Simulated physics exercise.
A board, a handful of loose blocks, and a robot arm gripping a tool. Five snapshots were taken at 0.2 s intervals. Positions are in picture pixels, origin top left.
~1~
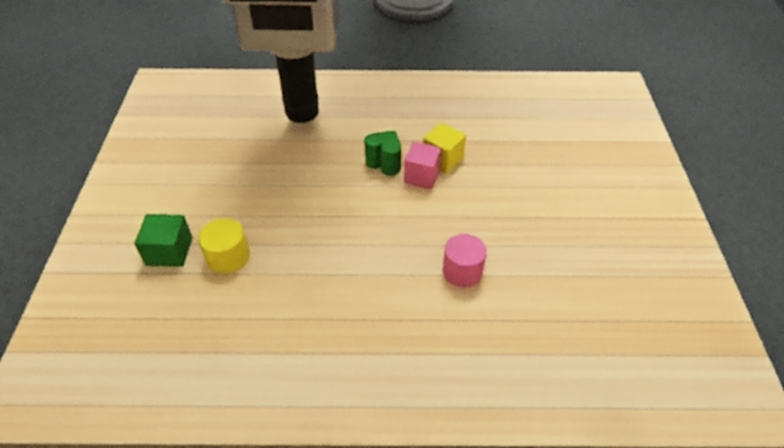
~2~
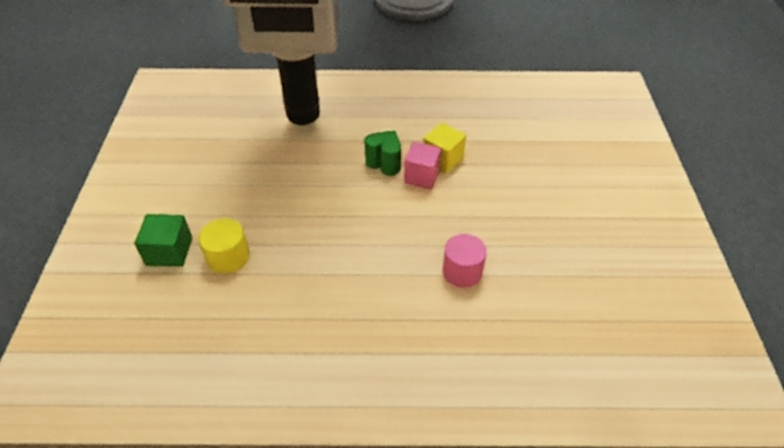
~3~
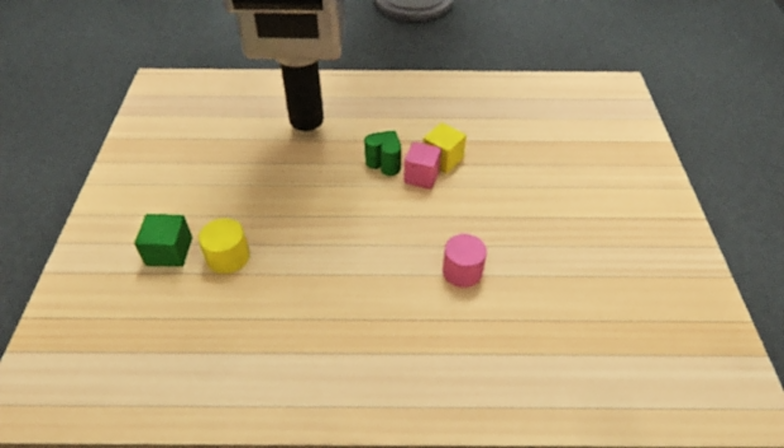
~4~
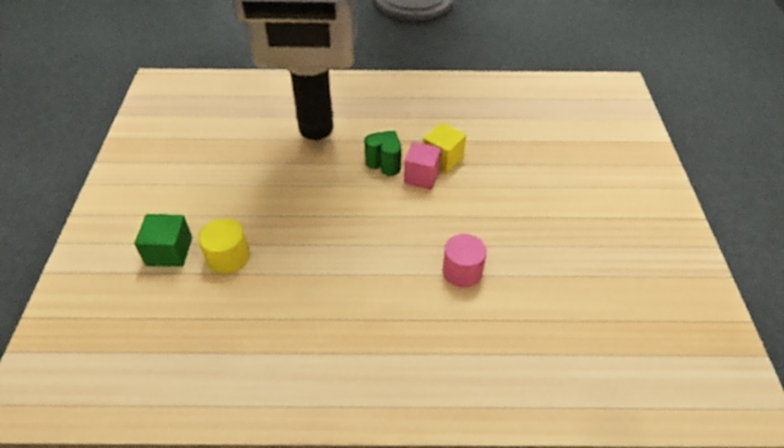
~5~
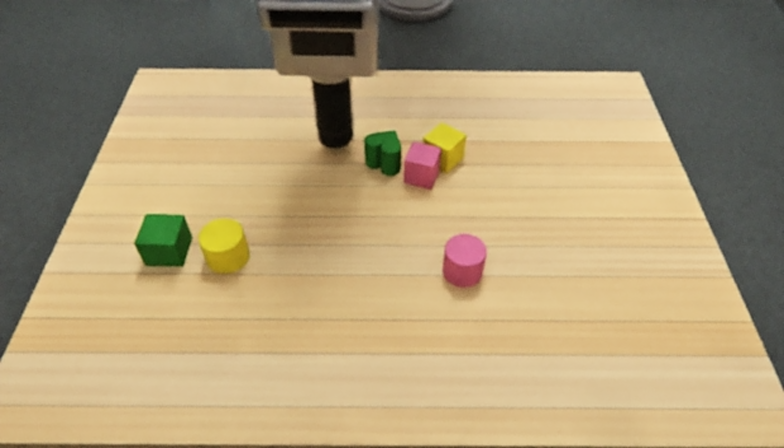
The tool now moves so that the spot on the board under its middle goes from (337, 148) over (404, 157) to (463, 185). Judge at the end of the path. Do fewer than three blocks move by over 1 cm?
I expect not.
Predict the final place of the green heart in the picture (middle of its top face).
Just about (450, 183).
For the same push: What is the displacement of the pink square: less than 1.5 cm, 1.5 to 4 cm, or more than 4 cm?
It slides well over 4 cm.
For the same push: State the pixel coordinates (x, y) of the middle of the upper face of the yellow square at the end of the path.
At the end it should sit near (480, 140).
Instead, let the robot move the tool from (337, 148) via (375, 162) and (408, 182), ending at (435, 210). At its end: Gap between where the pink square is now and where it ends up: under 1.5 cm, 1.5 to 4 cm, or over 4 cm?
That one ends up more than 4 cm from where it is now.
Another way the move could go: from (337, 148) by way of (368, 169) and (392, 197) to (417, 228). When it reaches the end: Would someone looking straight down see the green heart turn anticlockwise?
My answer is yes.
On the path given first. One third of the way, tool at (382, 143); green heart at (409, 151), turned 25° clockwise; pink square at (440, 163), turned 20° anticlockwise.
Two thirds of the way, tool at (427, 154); green heart at (438, 168), turned 90° clockwise; pink square at (468, 185), turned 55° anticlockwise; yellow square at (464, 137), turned 35° anticlockwise.
At the end, tool at (465, 174); green heart at (450, 183), turned 170° clockwise; pink square at (480, 200), turned 70° anticlockwise; yellow square at (480, 140), turned 90° anticlockwise.
